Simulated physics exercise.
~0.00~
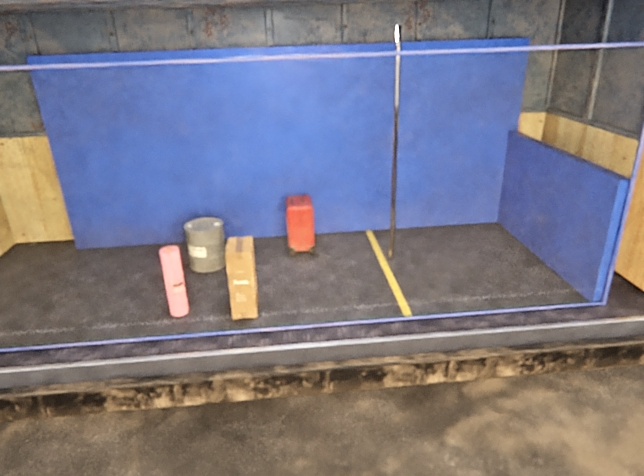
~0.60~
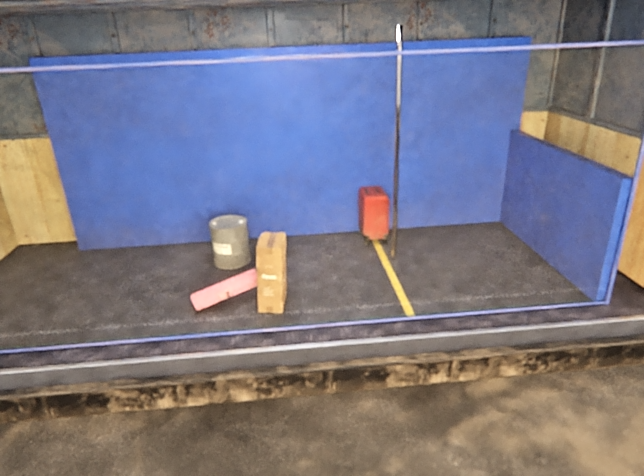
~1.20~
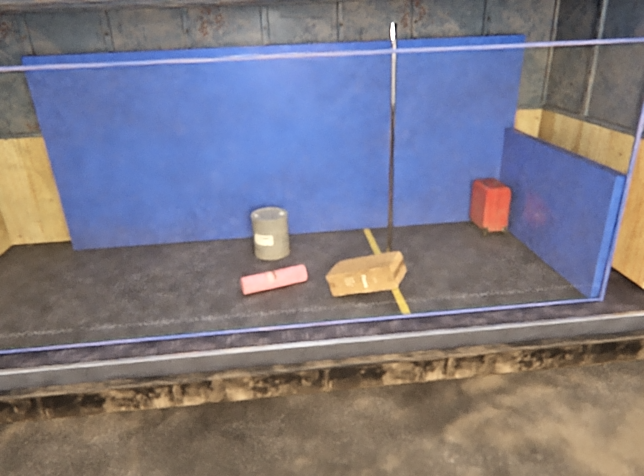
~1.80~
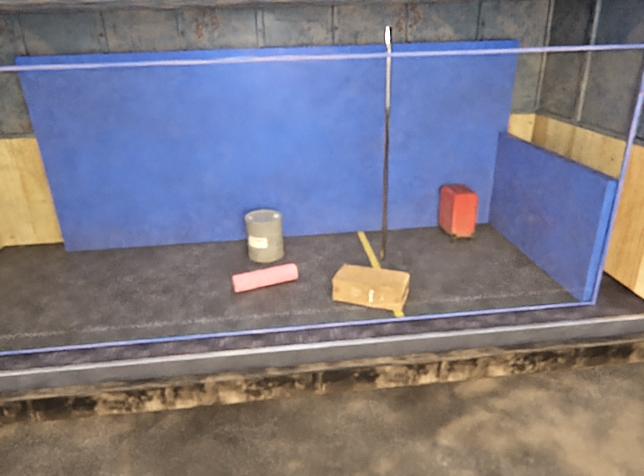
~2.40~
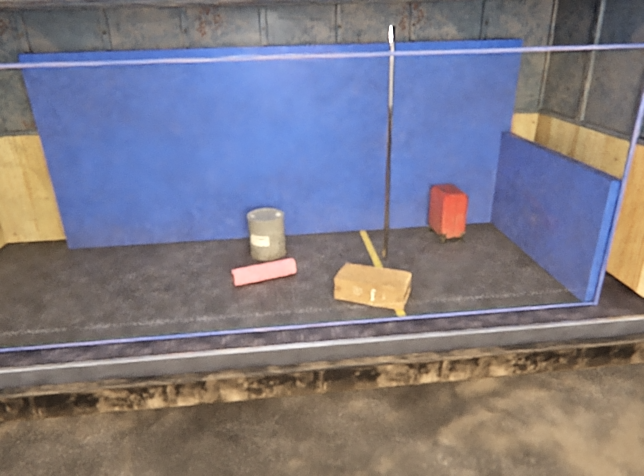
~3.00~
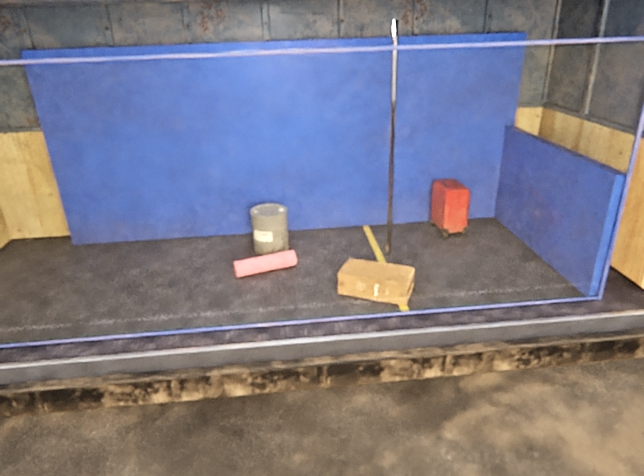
To begin with, a red case, a tall brown box, a grey drum and a pink roll stand on a dark floor before a blue wall, left of a yellow line. Everything shifts to the right, and the pink roll topples onto its side. The red case, still upright, crosses the line and travels to the low blue wall at the right, while the box tips over and the drum slides a little farther. The case then moves back left a short way. Finally, all settle, with the case beyond the line and the fallen box, roll and upright drum short of it.
